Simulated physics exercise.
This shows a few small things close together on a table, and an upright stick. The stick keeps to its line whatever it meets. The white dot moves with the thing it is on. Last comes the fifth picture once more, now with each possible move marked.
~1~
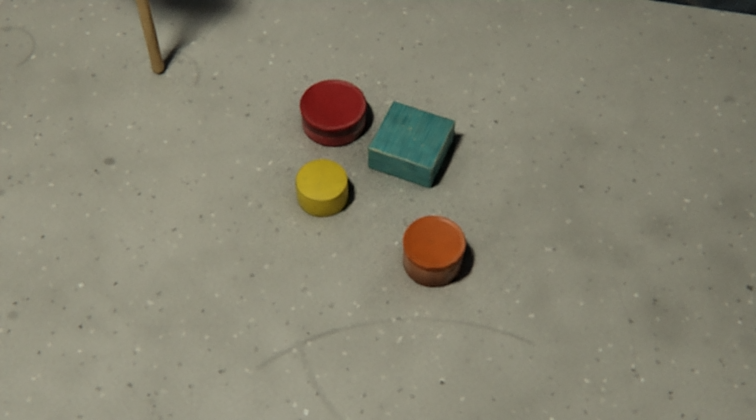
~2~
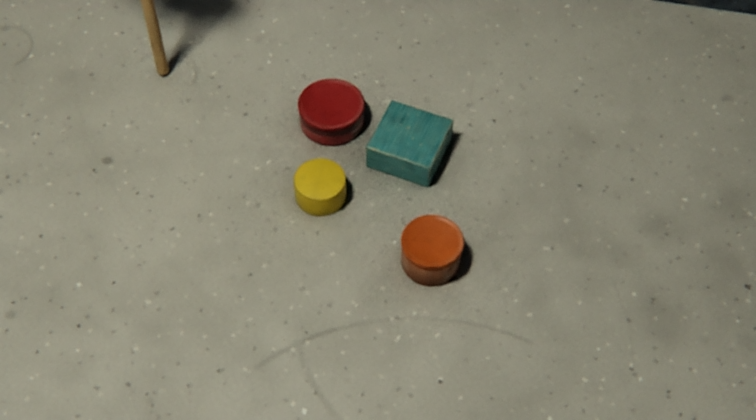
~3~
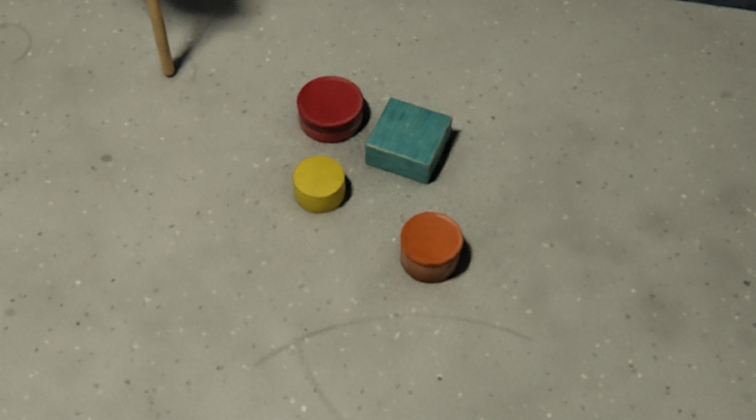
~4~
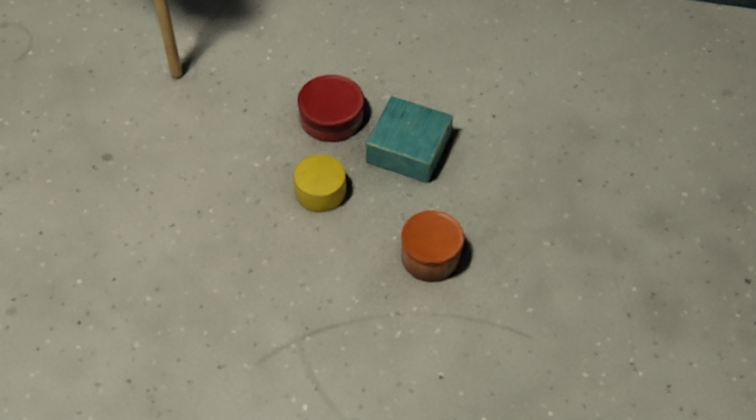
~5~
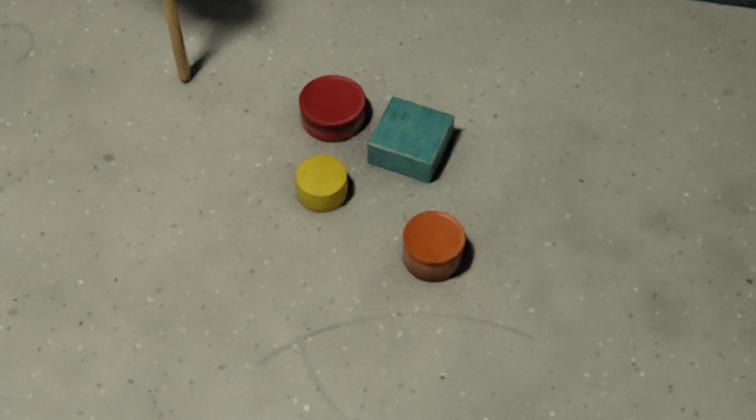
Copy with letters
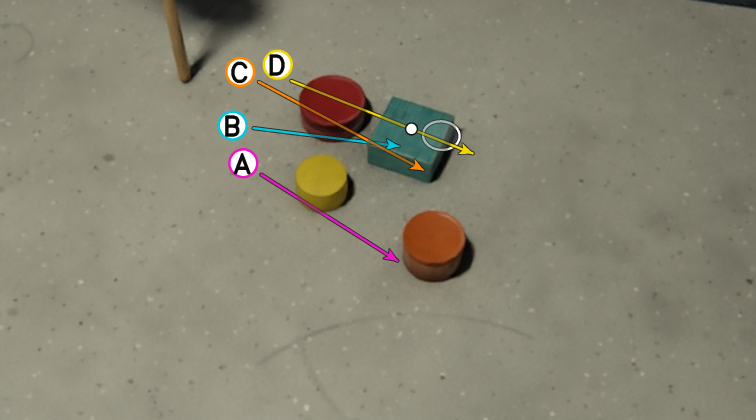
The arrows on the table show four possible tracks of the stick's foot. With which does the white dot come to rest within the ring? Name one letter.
With B the dot lies in the ring.
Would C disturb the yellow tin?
No.
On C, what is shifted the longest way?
It is the red jar.
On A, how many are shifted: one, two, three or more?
One.
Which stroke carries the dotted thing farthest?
C.
On the marked copy, A from (261, 174) to (397, 261); B from (254, 128) to (399, 146); C from (259, 82) to (424, 170); D from (291, 81) to (473, 153); the ring at (441, 136); the white dot at (411, 129).
Taking B. A third of the way, foot of the stick (306, 135); turquoise block (411, 139); red jar (337, 108).
Two thirds of the way, foot of the stick (359, 142); turquoise block (411, 139); red jar (354, 102).
When it is over, foot of the stick (399, 147); turquoise block (440, 143); red jar (354, 102); the dot on the turquoise block is in the ring.
As for the rest, A leaves the dotted thing at (411, 139); C leaves the dotted thing at (534, 166); D leaves the dotted thing at (455, 177).
